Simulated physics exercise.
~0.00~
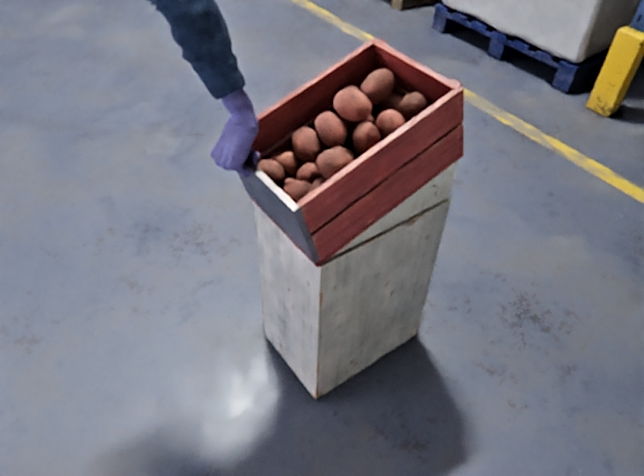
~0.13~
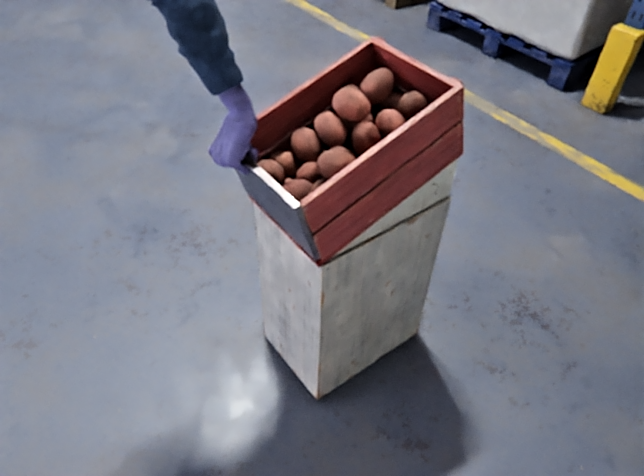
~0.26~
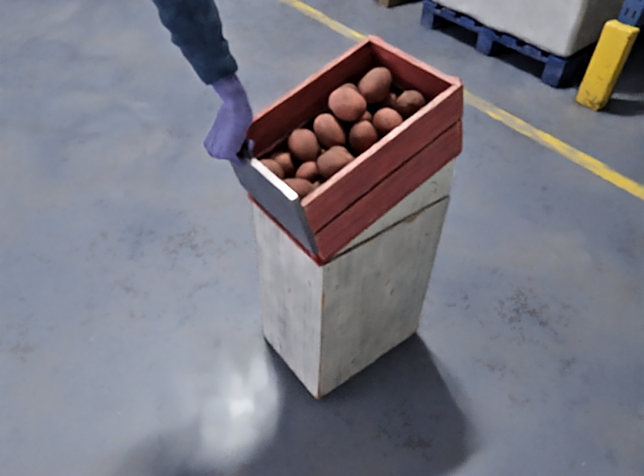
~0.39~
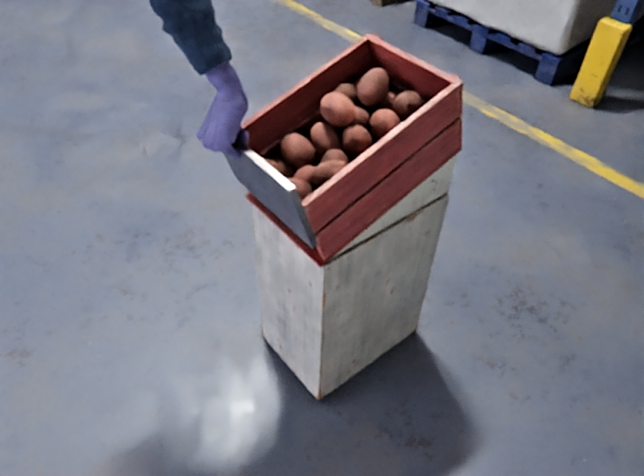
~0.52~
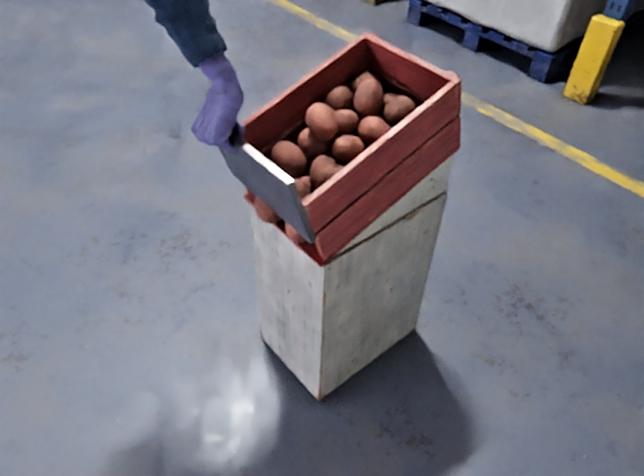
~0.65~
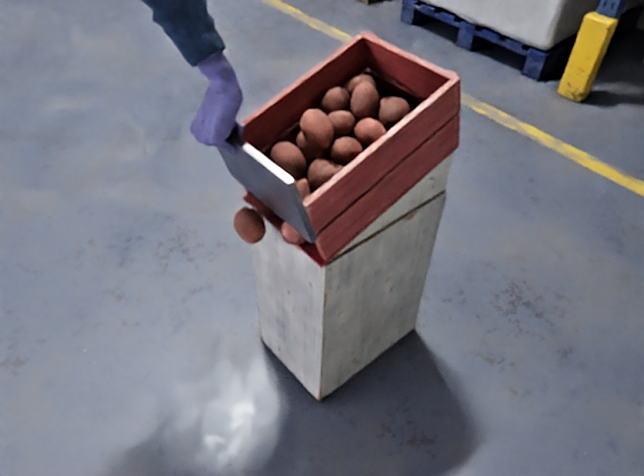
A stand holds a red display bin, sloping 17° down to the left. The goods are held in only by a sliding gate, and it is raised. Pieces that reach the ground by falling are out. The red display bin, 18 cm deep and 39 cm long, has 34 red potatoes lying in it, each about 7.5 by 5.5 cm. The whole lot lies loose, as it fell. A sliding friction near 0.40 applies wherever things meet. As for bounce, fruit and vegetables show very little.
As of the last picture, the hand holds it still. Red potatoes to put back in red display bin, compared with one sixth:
Fewer.
After 1.06 s, red display bin 33 in, 1 out.
After 1.56 s, red display bin 33 in, 1 out.
After 2.27 s, red display bin 33 in, 1 out.
Final count (at 3.18 s), red display bin 32 in, 2 out. Asked share, 2 of 34, 6 per cent.
